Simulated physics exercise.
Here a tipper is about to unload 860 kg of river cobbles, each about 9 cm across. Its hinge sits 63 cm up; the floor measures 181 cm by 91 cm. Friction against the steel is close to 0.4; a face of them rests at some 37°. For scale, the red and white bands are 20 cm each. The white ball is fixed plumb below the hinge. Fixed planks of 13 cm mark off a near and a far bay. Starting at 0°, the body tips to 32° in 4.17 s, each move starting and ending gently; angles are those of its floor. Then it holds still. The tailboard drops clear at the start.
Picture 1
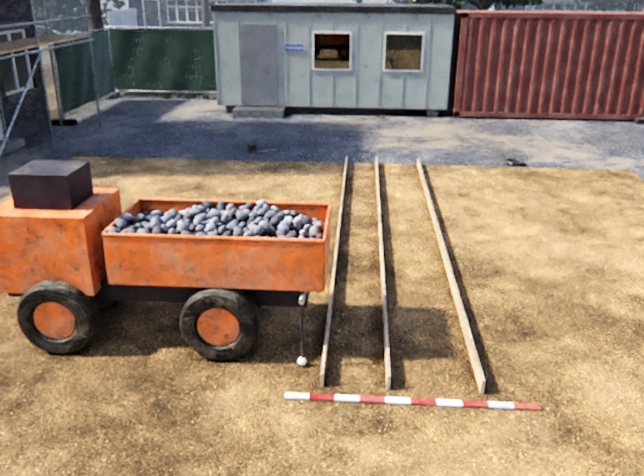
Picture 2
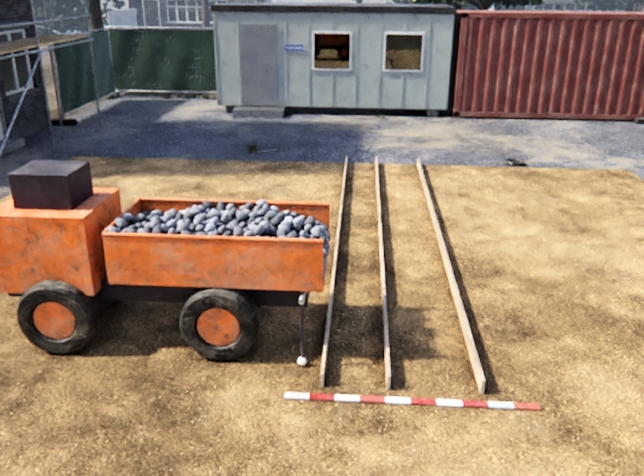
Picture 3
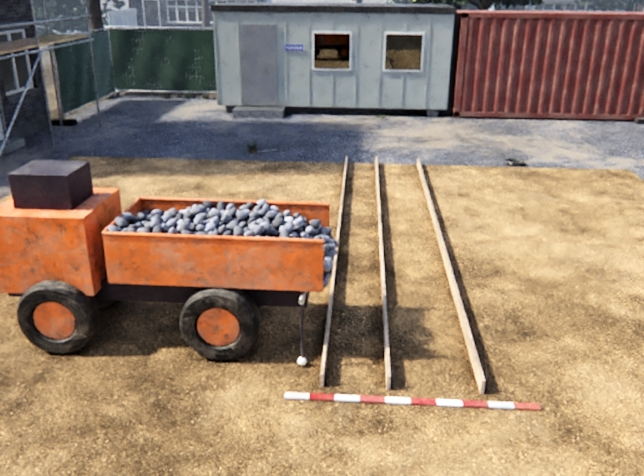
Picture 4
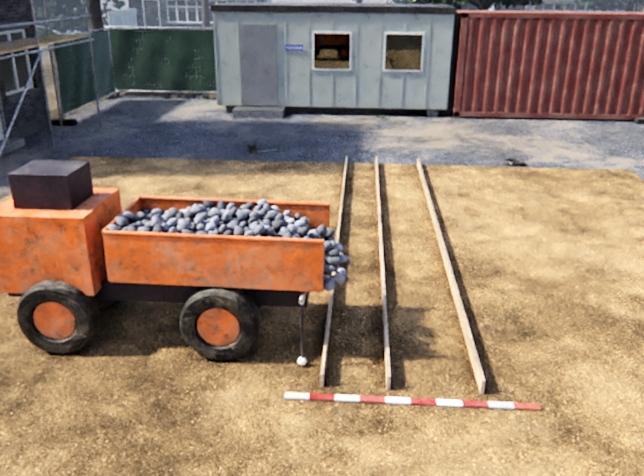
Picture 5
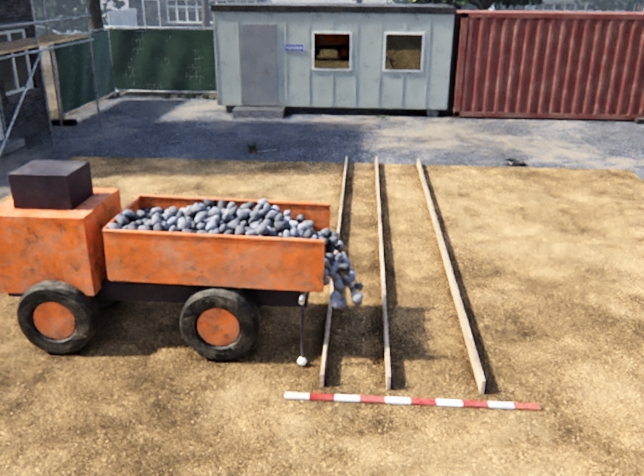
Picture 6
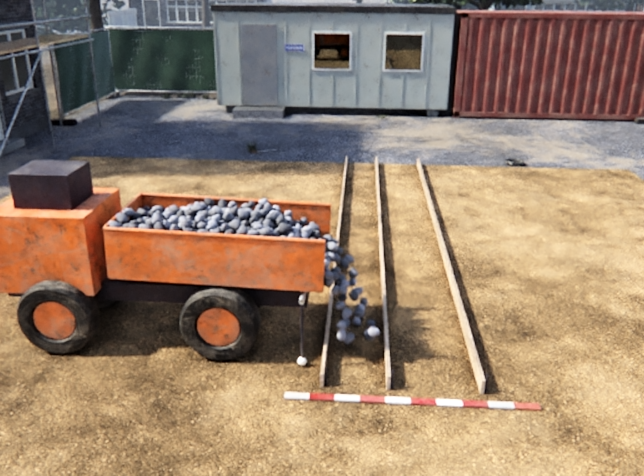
To begin with, an orange truck heaped with grey stones stands on sandy ground beside three long boards and a red and white striped pole. Stones then bulge past the open right end of its nearly level bed, and a small stream of them drops toward the ground.
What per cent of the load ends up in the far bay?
Roughly 45 per cent ends in the far bay.
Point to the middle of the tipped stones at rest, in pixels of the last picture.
Around (380, 327).
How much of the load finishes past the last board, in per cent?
About 0 per cent.
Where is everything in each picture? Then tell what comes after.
Lip at (323, 291), floor tilted 0°, highest stones at (248, 212), in the first picture.
The body is at 0°, its lip at (323, 291); the top of the load is at (249, 212), in the second picture.
The body is at 0°, its lip at (323, 291); the top of the load is at (249, 212); 2 % has left, in the third picture.
Lip at (323, 291), floor tilted 1°, highest stones at (245, 212); 3 % has left, in the fourth picture.
The body is at 1°, its lip at (323, 291); the top of the load is at (235, 211); 4 % has left, in the fifth picture.
The body is at 2°, its lip at (323, 292); the top of the load is at (232, 210); 5 % has left, in the sixth picture.
A little later the floor is at 27°; 53 % in the body, 41 % in the near bay, 5 % in the far bay; the foremost stones are at (444, 340).
Then the floor is at 32°; 7 % in the body, 4 % short of the bays, 52 % in the near bay, 38 % in the far bay; the foremost stones are at (462, 339).
Later still the floor is at 32°; 0 % in the body, 4 % short of the bays, 51 % in the near bay, 44 % in the far bay; the foremost stones are at (463, 331).
In the end the floor is at 32°; 0 % in the body, 7 % short of the bays, 47 % in the near bay, 46 % in the far bay; the foremost stones are at (466, 334).
